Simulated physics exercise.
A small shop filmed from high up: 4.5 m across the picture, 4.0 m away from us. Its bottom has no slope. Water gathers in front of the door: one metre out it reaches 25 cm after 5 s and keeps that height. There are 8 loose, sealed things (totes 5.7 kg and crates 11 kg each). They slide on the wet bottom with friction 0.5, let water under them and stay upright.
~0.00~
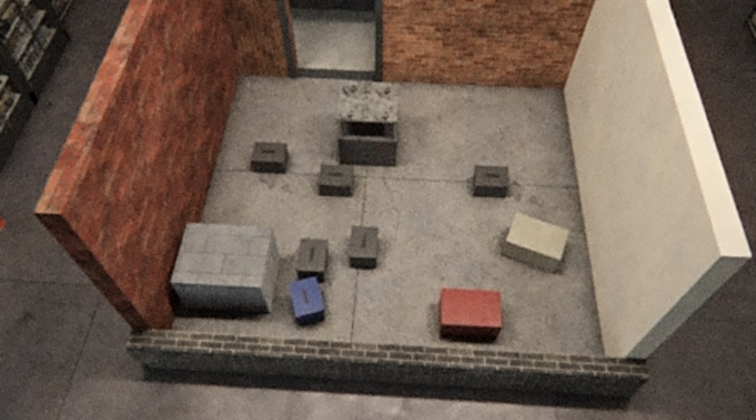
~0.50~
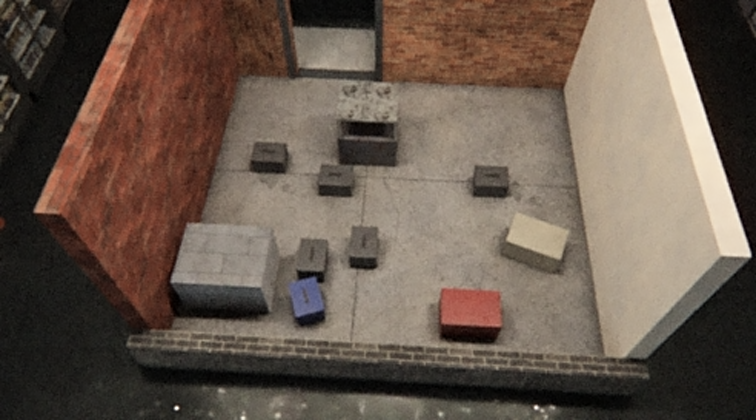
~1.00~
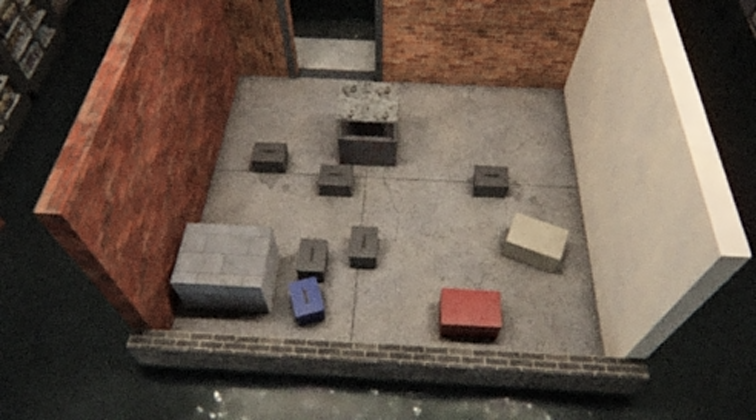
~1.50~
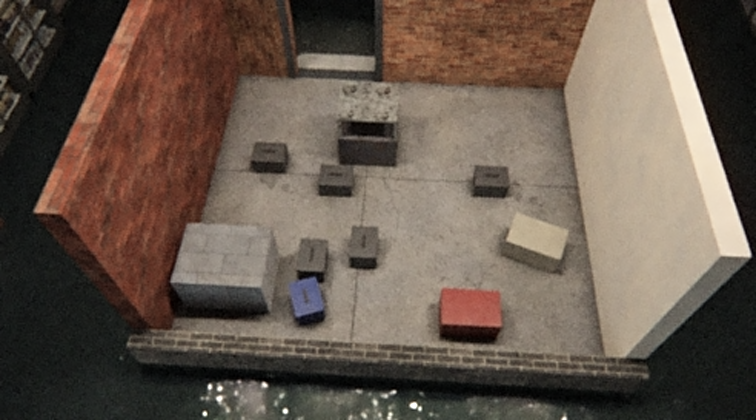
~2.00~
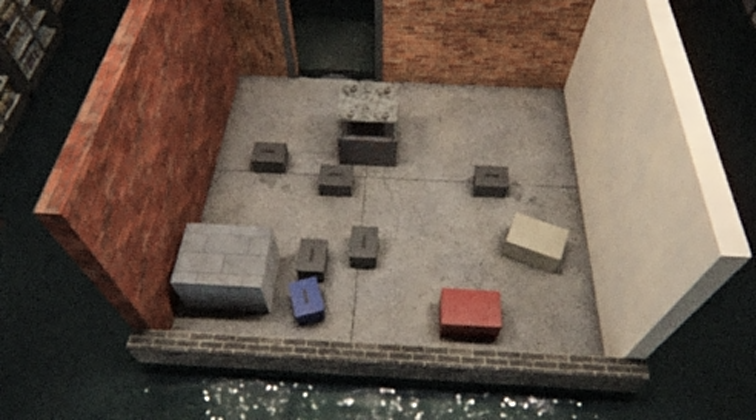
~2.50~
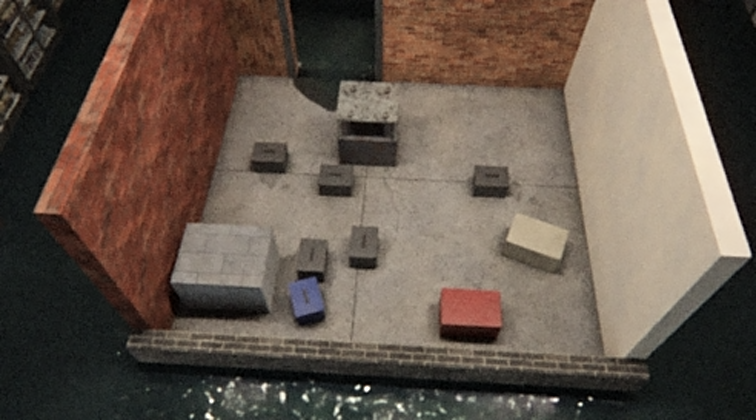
A small shop with a flat grey floor, brick walls at left and back and a pale wall at right, is seen from high up by a still camera. A pale grey block stands front left beside a blue tote, with dark boxes, a grey stand, a red crate and a cream box around it. Dark water spreads outside, glinting in front, then enters at the back doorway, while nothing inside shifts.
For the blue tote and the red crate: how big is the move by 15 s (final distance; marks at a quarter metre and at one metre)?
Blue tote gets carried off, red crate travels far.
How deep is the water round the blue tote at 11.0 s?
About 9 cm.
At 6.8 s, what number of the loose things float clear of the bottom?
I count 1.
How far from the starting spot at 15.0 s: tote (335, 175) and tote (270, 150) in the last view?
In turn: 120 cm, 120 cm.
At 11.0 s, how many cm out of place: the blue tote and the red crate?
About 50 and 100 cm.
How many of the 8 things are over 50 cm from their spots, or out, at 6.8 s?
2 of them.
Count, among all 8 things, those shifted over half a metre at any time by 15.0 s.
That makes 8.
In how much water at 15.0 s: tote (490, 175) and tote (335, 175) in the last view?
Roughly 14 and 7 cm.
After 3.5 s the blue tote is near (306, 296), 0.0 m from its start, aground; the red crate is near (471, 307), 0.0 m from its start, aground; 0 afloat.
After 6.8 s the blue tote is near (309, 312), 0.2 m from its start, aground; the red crate is near (471, 307), 0.0 m from its start, aground; 1 afloat.
After 11.0 s the blue tote is near (355, 296), 0.5 m from its start, afloat; the red crate is near (567, 270), 1.1 m from its start, afloat; 7 afloat.
After 15.0 s the blue tote is near (571, 238), 2.9 m from its start, afloat; the red crate is near (423, 101), 2.8 m from its start, afloat; 8 afloat.
